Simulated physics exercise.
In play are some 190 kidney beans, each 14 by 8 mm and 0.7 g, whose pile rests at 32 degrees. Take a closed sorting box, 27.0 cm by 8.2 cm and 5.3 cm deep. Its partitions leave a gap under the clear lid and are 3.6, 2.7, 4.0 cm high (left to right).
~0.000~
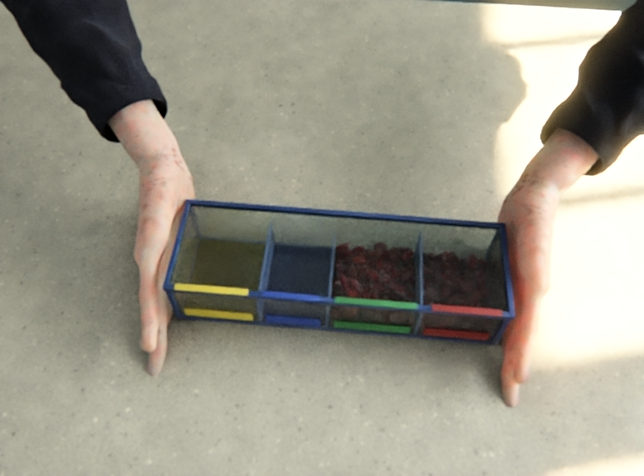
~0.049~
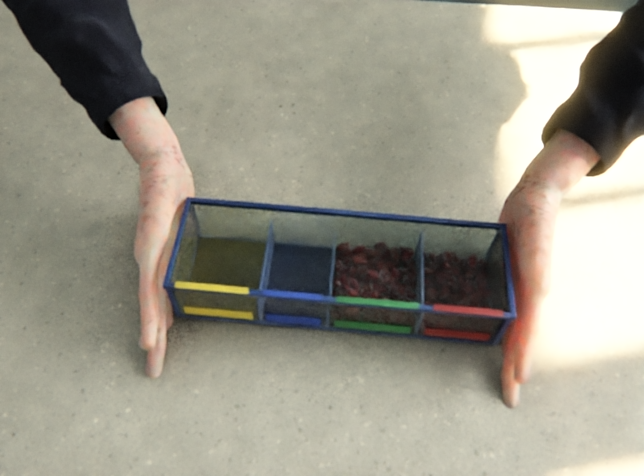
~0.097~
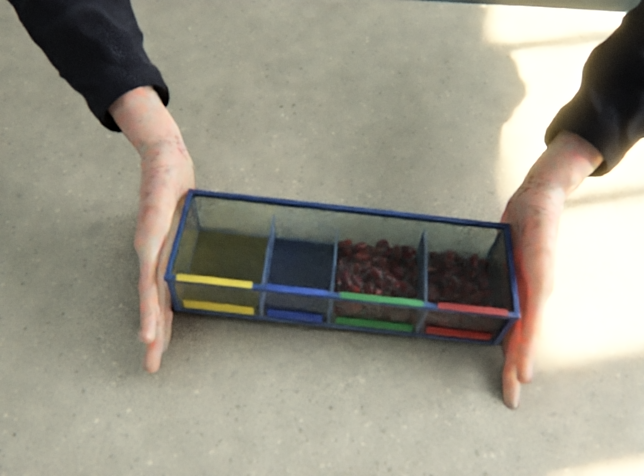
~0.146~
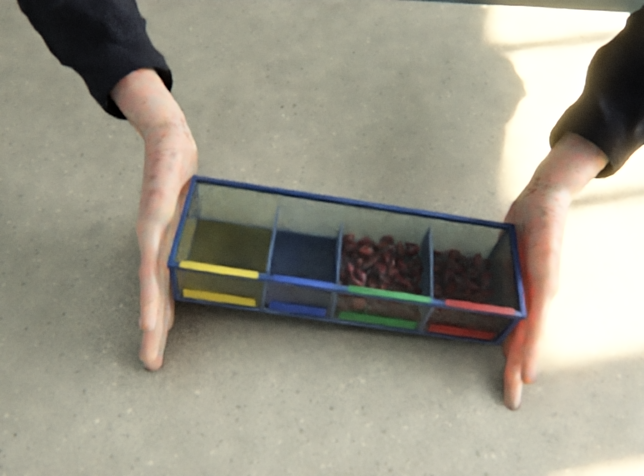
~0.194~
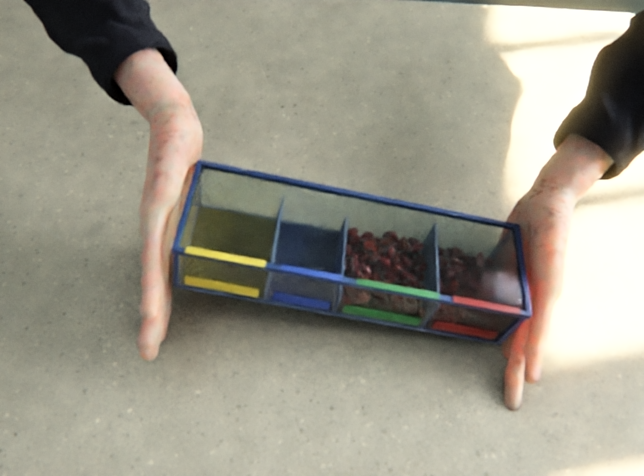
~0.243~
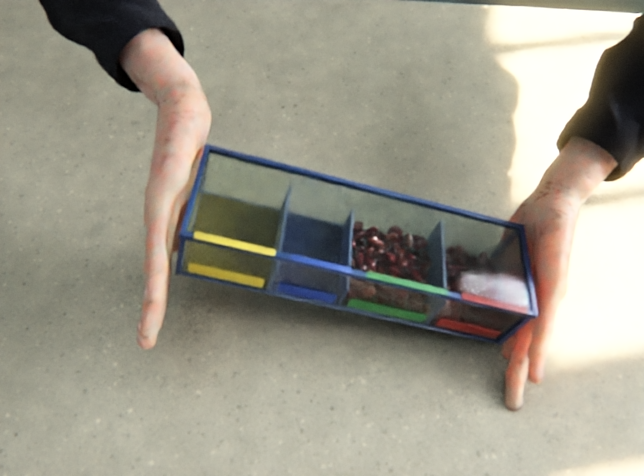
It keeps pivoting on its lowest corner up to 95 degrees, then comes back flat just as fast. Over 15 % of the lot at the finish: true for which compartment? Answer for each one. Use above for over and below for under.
Verdicts: Red above, blue below, green above, yellow below.
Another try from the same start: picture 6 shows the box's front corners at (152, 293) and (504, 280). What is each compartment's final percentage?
Red = 35 %, blue = 30 %, green = 10 %, yellow = 25 %.
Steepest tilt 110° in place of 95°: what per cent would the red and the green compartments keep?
Then the red compartment would keep 50 per cent and the green one 50 per cent.
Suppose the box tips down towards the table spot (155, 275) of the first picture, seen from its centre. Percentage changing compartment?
Roughly 55 percent of them.
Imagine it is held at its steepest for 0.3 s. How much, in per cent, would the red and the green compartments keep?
Result - red: 50 %, green: 50 %.
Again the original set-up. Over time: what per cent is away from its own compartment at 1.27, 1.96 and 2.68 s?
In order, some 5, 10 and 10.
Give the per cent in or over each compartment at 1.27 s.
Red = 45, blue = 0, green = 55, yellow = 0 (percent).
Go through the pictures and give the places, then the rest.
In the first picture, box tilt 0 degrees, front corners at (169, 286) and (508, 313); red 40 %, green 60 %.
In the second picture, box tilt 1 degrees, front corners at (169, 284) and (510, 314).
In the third picture, box tilt 3 degrees, front corners at (170, 276) and (514, 313), lowest corner right back.
In the fourth picture, box tilt 7 degrees, front corners at (173, 263) and (520, 313), lowest corner right back.
In the fifth picture, box tilt 11 degrees, front corners at (178, 248) and (525, 312), lowest corner right back.
In the sixth picture, box tilt 15 degrees, front corners at (186, 233) and (531, 312), lowest corner right back; red 40 %, green 60 %. Its pace works out near 85 degrees a second.
After 1.27 s, tilt 95 degrees; red 45 %, green 55 %.
After 1.96 s, tilt 42 degrees; red 50 %, green 50 %.
After 2.68 s, tilt 0 degrees; red 50 %, green 50 %.
At rest (3.2 s), red 50 %, blue 0 %, green 50 %, yellow 0 %.
